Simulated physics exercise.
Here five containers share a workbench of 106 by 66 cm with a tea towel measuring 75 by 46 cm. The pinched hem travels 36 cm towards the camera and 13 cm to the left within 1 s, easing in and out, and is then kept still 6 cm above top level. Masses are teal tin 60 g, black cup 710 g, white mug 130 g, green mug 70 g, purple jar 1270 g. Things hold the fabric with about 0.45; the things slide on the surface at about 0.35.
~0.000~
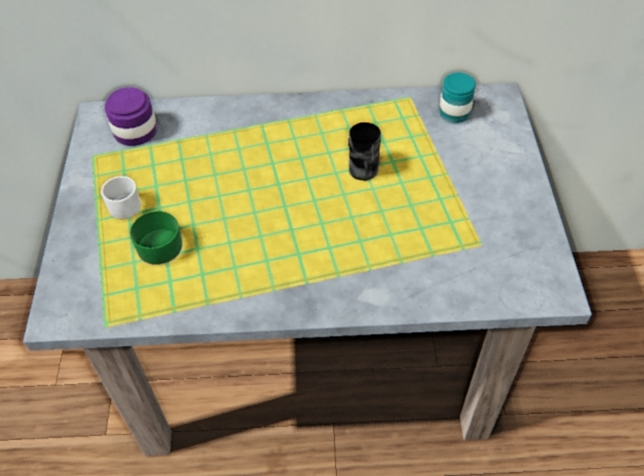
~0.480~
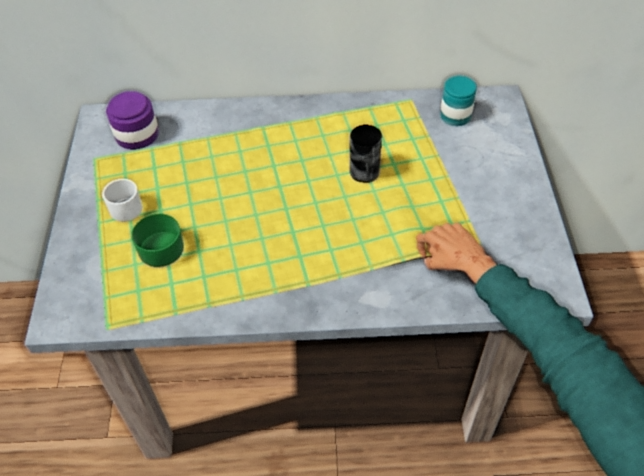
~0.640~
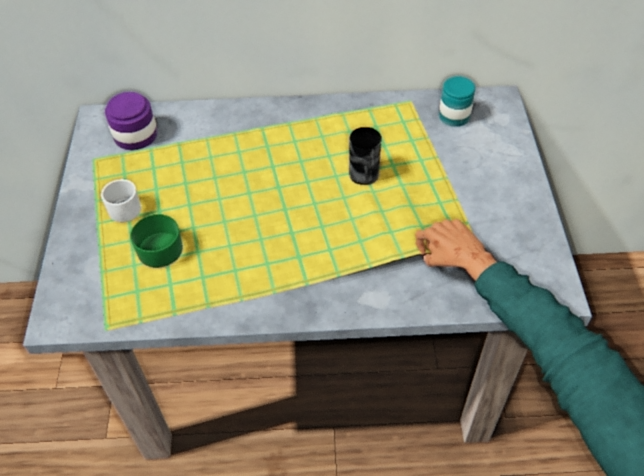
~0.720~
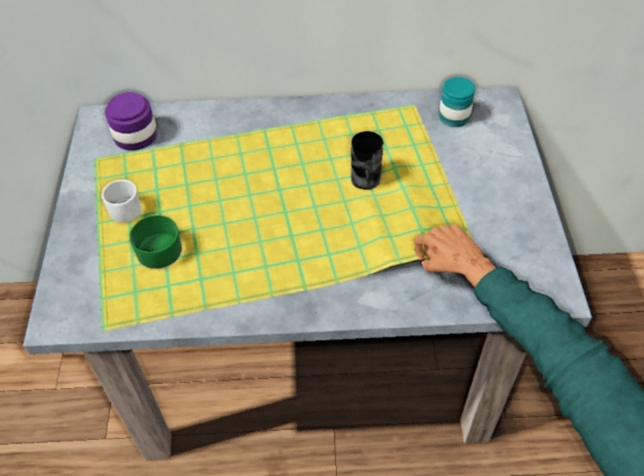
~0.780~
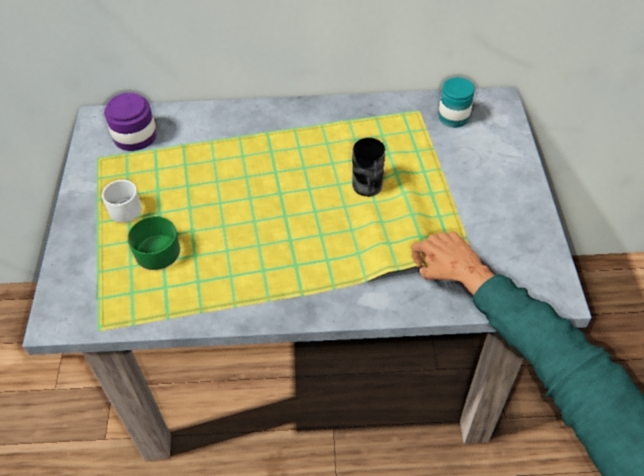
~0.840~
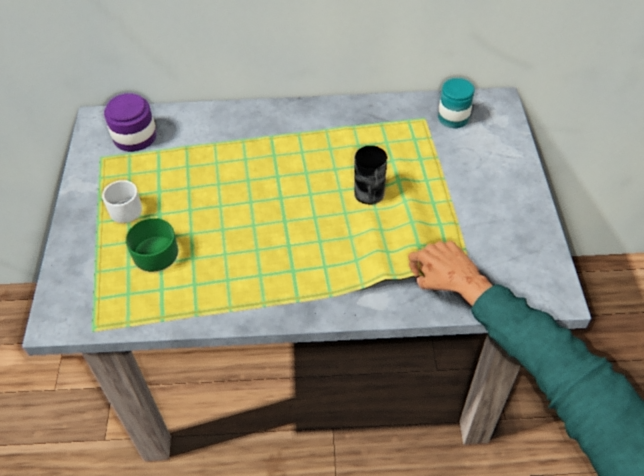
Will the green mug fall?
Result: Green mug stays on.
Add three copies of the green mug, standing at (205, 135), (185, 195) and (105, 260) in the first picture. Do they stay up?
In that order: Stays on, remains, remains.
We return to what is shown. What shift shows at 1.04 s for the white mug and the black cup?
About: White mug 2 cm, black cup 15 cm.
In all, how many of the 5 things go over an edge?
1 of them.
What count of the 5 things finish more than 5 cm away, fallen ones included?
That makes 3.
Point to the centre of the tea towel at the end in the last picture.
Near (272, 319).
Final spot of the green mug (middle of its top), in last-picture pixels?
Around (156, 284).
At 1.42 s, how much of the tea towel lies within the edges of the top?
Some 70 per cent of it.
By 1.0 s, 100 % of the tea towel is still over the top; green mug 3 cm off its start, black cup 16 cm off its start, white mug 1 cm off its start.
By 1.2 s, 85 % of the tea towel is still over the top; green mug 5 cm off its start, black cup 28 cm off its start, white mug 5 cm off its start.
By 1.4 s, 70 % of the tea towel is still over the top; green mug 7 cm off its start at (148, 264), black cup 36 cm off its start at (381, 283), white mug 8 cm off its start at (150, 209).
By 1.6 s, 65 % of the tea towel is still over the top; green mug 9 cm off its start, black cup 46 cm off its start, white mug 11 cm off its start.
By 3.2 s, 45 % of the tea towel is still over the top; green mug 12 cm off its start at (156, 284), black cup over the edge, white mug 16 cm off its start at (179, 226).
